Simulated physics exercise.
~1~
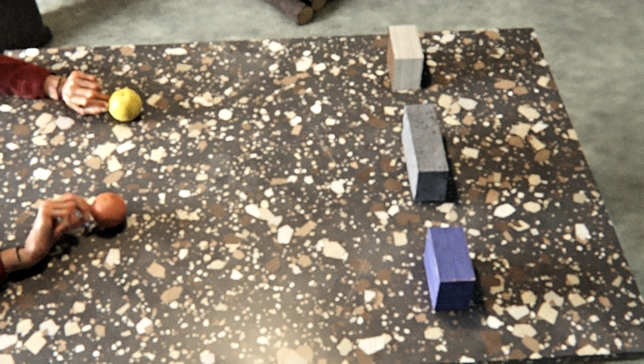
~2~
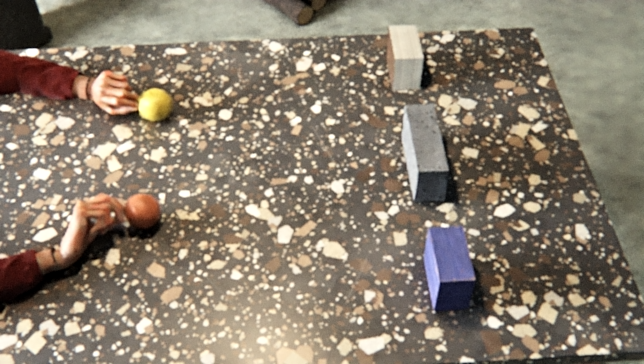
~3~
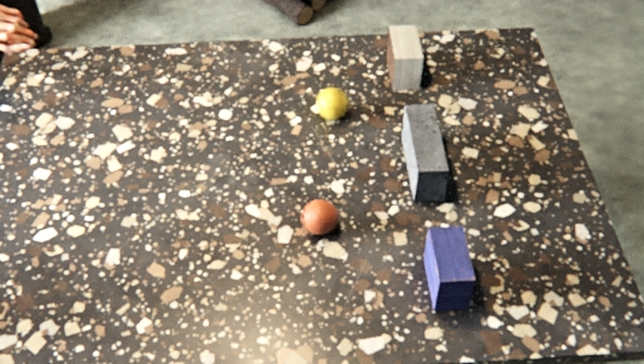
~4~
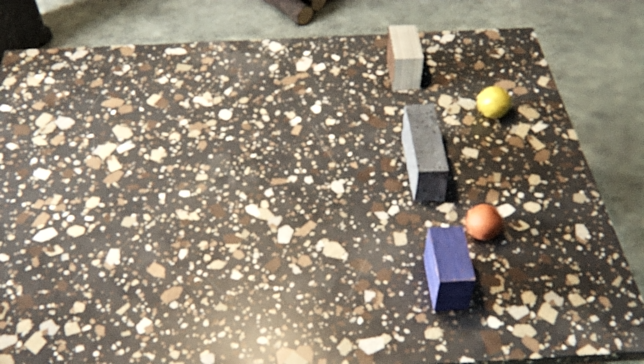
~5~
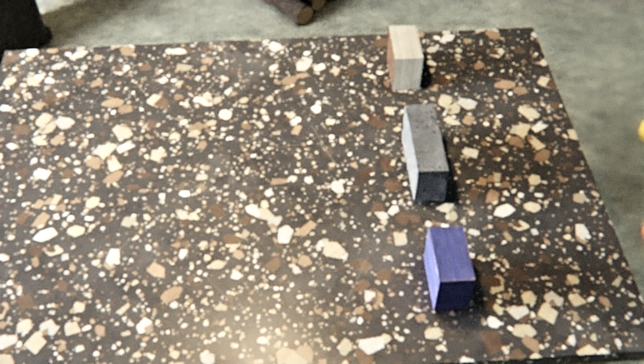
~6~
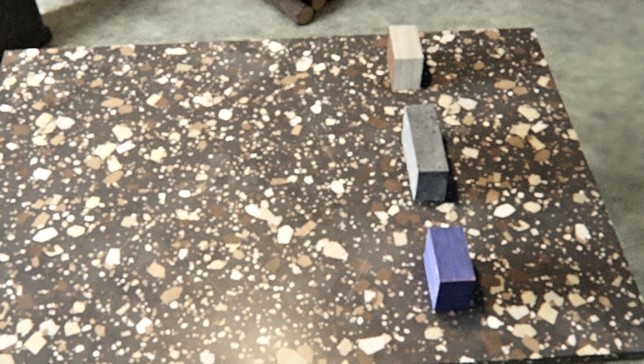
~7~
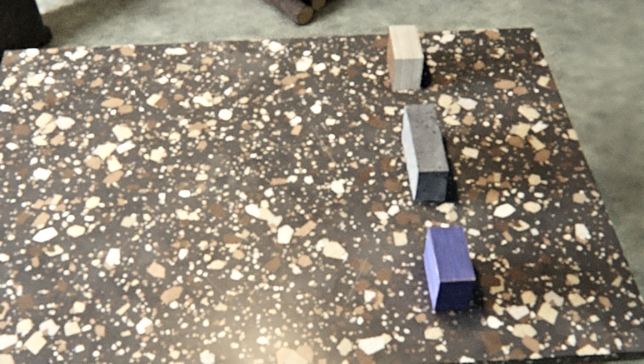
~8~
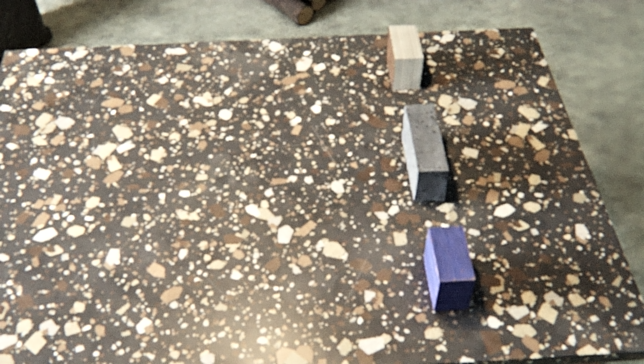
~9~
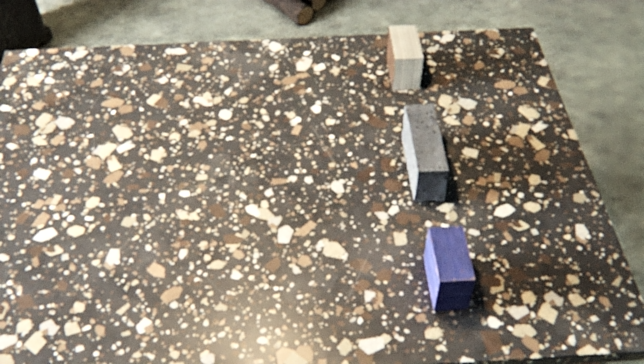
On a dark speckled tabletop, two hands send an orange ball-like object and a yellow one rolling right towards a row of three blocks. Both pass through the gaps between the blocks and leave the table on the right, while the blocks stay in place.
